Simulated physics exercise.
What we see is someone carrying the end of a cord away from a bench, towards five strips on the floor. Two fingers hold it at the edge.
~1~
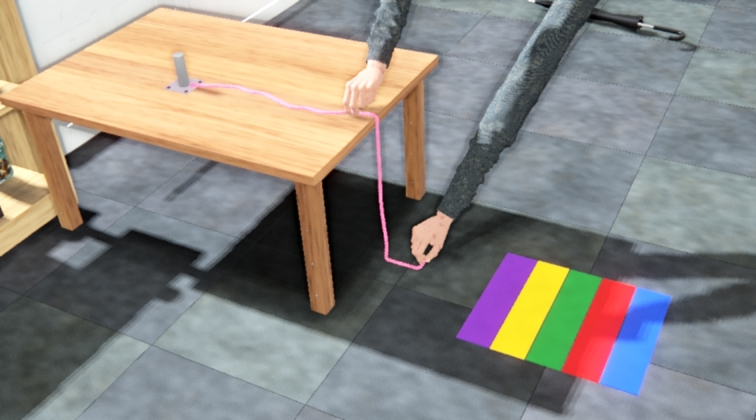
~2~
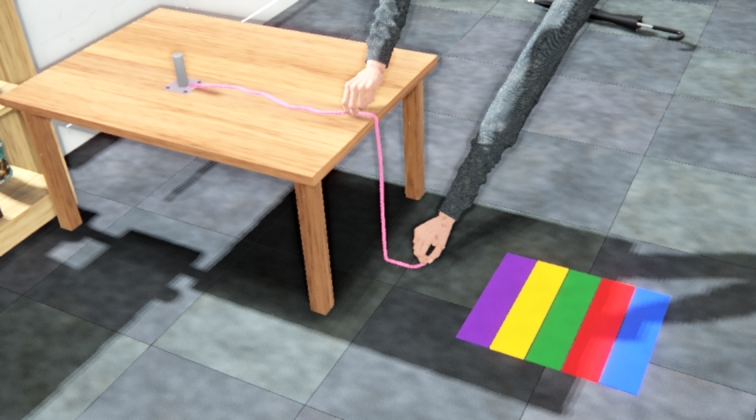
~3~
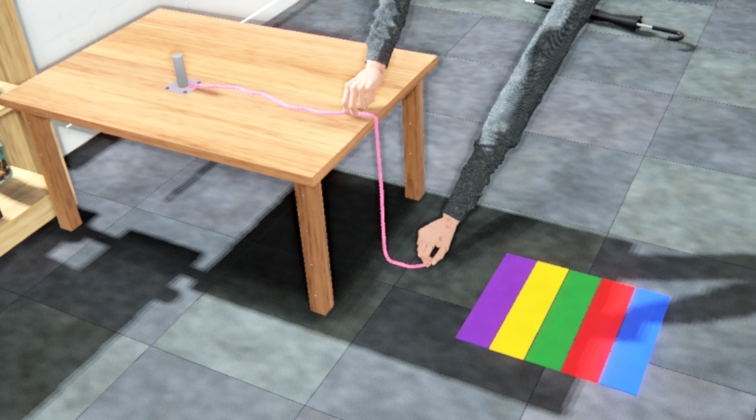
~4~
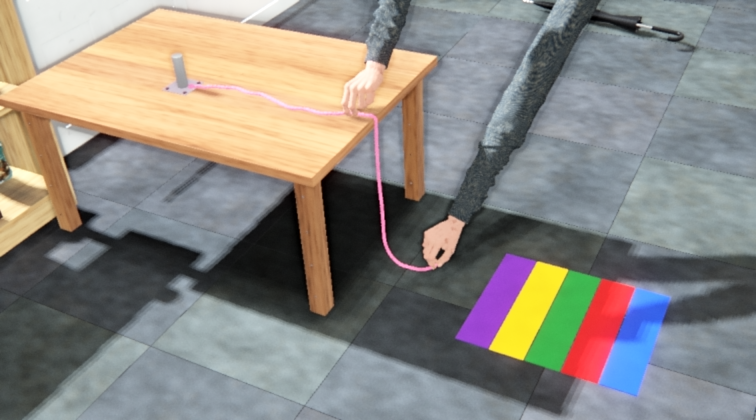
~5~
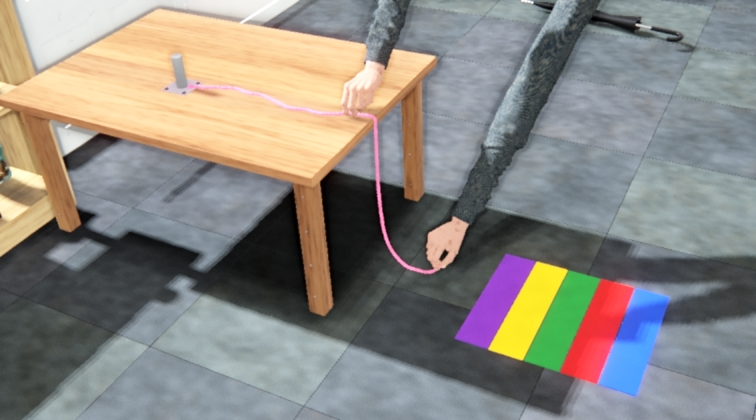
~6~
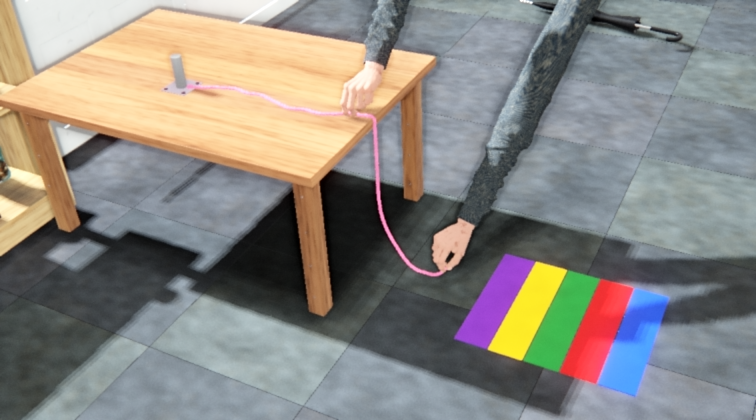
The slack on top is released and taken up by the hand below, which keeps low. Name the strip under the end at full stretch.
The end stops over the yellow strip.
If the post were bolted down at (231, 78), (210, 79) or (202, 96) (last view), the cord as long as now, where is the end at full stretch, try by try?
Try by try, around (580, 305), (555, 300) and (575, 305).
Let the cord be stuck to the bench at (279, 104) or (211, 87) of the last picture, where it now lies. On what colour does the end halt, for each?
In that order: Yellow; yellow.
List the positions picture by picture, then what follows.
In the first picture, end (424, 261); purple (482, 326); yellow (516, 336); green (551, 347); red (588, 358); blue (626, 370).
In the second picture, end (427, 261); cord through (222, 87) (272, 98) (329, 113) (378, 139) (382, 195) (385, 249).
In the third picture, end (430, 263).
In the fourth picture, end (436, 265); cord through (221, 87) (272, 99) (328, 114) (376, 140) (381, 196) (388, 251).
In the fifth picture, end (440, 267).
In the sixth picture, end (446, 269); cord through (220, 88) (270, 100) (327, 114) (376, 140) (378, 196) (400, 252).
A little later, end near (468, 275); short of the strips.
Next, end near (509, 286); over purple.
When it is tight, end near (535, 294); over yellow. It gets as far as the yellow strip.
